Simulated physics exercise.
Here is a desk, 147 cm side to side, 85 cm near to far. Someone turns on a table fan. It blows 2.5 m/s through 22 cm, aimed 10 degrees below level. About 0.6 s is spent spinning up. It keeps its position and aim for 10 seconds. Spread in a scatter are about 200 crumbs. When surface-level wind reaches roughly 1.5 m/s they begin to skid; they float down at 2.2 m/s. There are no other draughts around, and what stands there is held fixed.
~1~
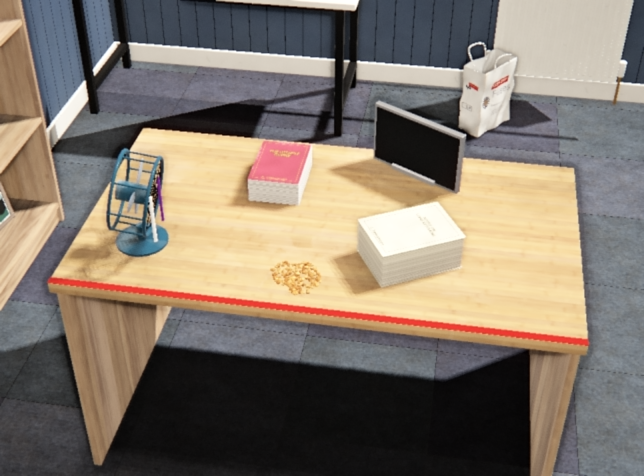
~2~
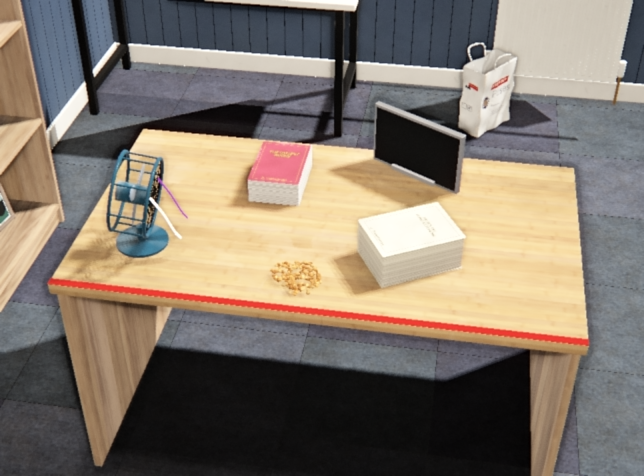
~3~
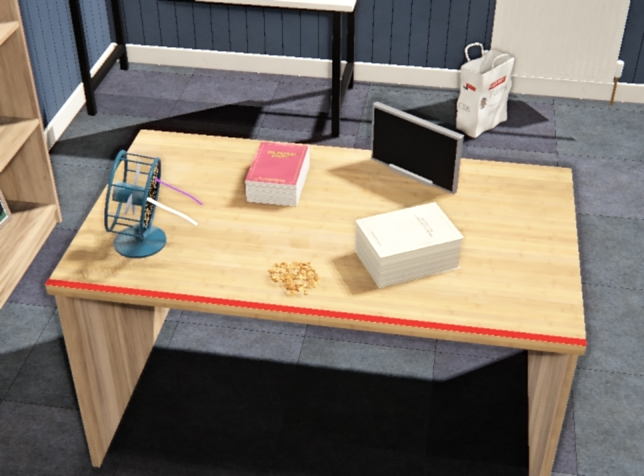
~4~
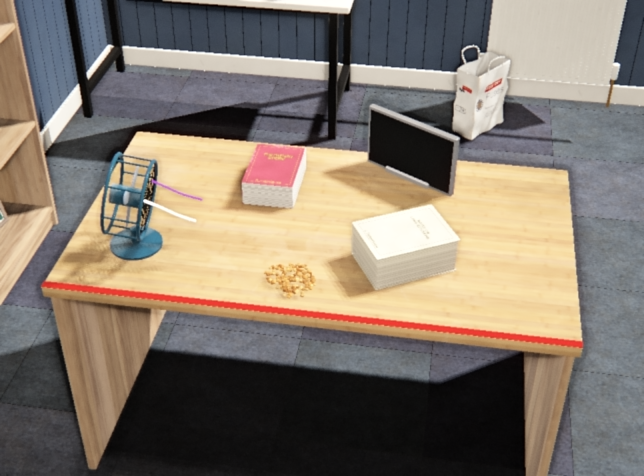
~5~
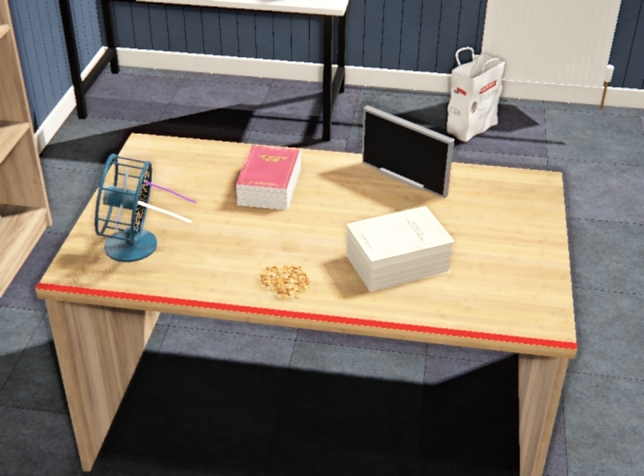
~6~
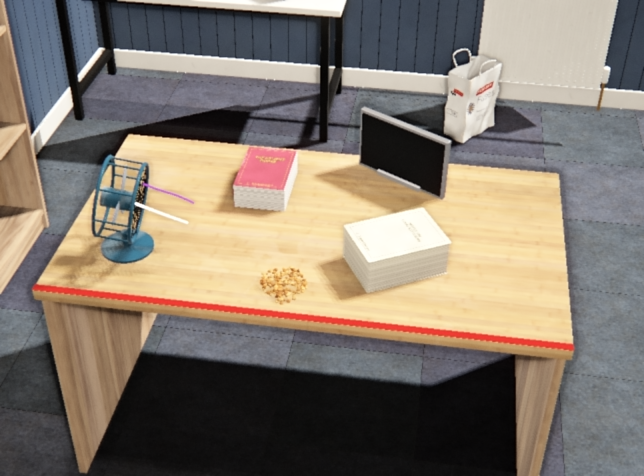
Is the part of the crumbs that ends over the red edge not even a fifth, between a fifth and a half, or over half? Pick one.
It is over half.
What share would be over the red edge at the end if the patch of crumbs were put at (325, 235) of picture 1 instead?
Share at the end: Near 0 %.
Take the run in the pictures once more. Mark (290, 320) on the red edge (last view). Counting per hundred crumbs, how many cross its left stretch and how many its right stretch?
I'd guess near 0 percent left and close to 100 percent right.
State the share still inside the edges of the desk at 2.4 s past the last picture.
Near 5 %.
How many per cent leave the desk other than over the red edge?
Roughly 0 %.
Then, 1.2 s after the last picture, 12 % are on the move or not yet settled, 91 % are over the red edge.
Then, 2.4 s after the last picture, 6 % are on the move or not yet settled, 95 % are over the red edge.
Then, 4.7 s after the last picture, 4 % are on the move or not yet settled, 96 % are over the red edge.
Then, 9.2 s after the last picture, at the end, 96 % are over the red edge.
